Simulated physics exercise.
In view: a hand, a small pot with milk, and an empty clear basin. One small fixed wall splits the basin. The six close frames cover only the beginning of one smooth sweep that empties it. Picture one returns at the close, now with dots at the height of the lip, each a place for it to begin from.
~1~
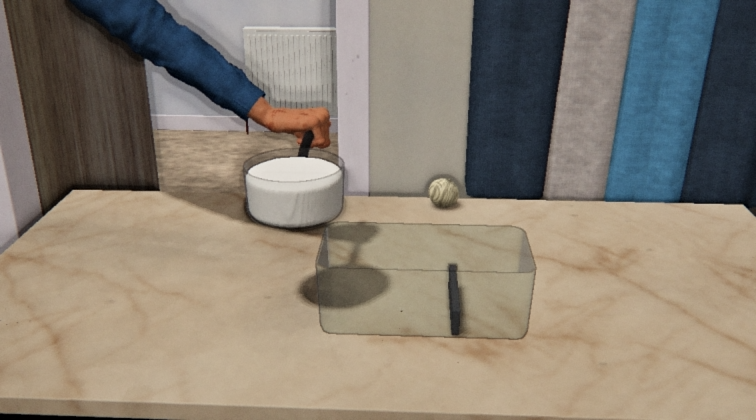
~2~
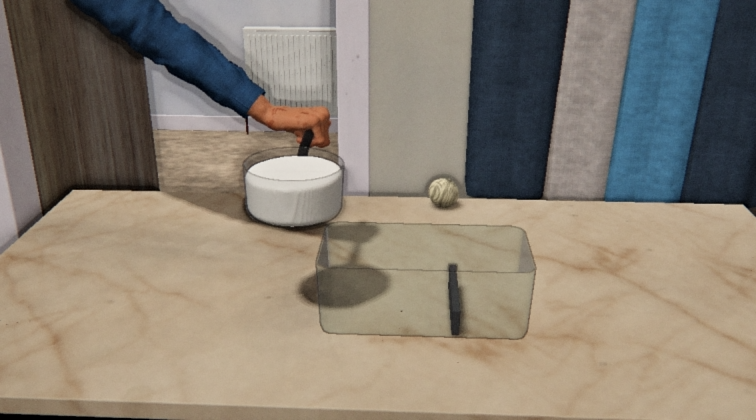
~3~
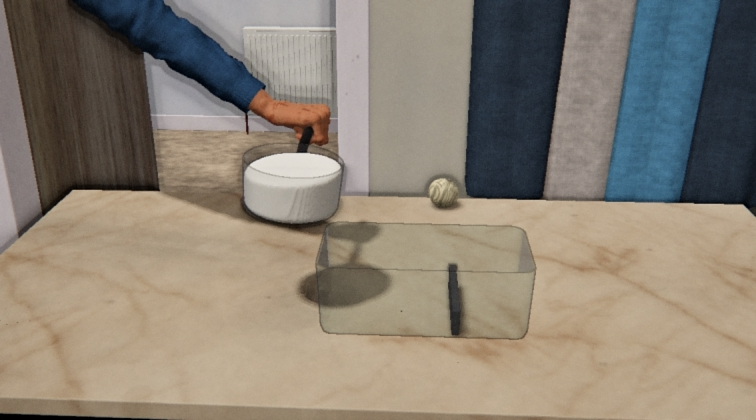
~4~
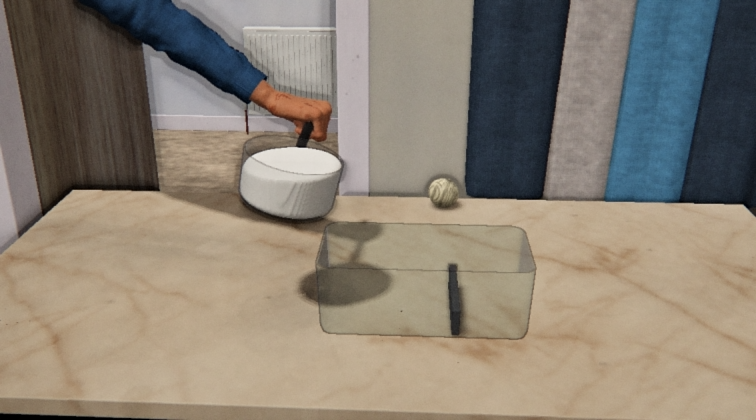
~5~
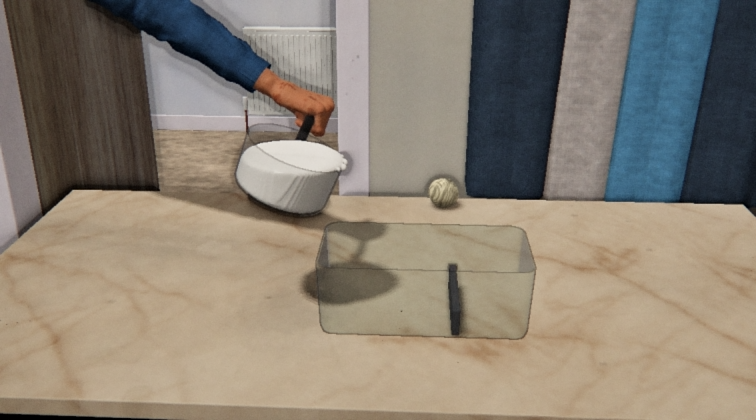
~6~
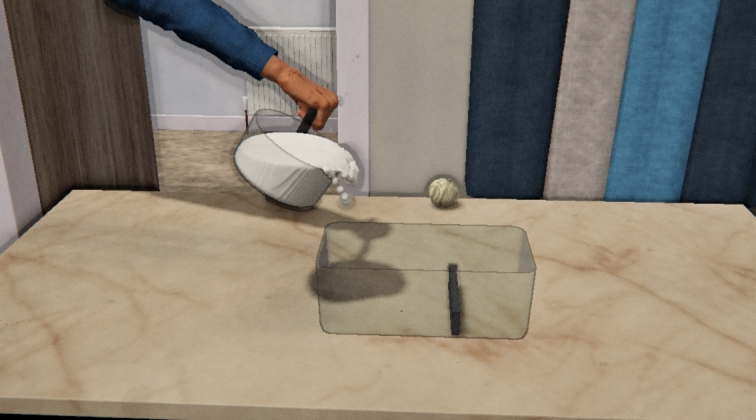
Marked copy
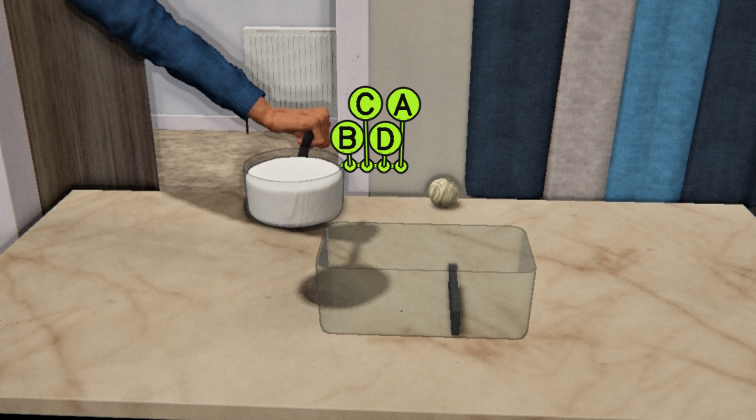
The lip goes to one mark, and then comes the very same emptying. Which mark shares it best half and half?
D is best.
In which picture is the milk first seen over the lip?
Picture 5.
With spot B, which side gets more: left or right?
More ends on the left.
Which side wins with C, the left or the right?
More ends on the left.
In lime, A at (400, 166); B at (350, 165); C at (366, 165); D at (383, 165).
If A is chosen, about 27 % ends left of the wall and 72 % right of it.
If B is chosen, about 92 % ends left of the wall and 6 % right of it; 3 % is lost outside.
If C is chosen, about 78 % ends left of the wall and 21 % right of it.
If D is chosen, about 46 % ends left of the wall and 53 % right of it.
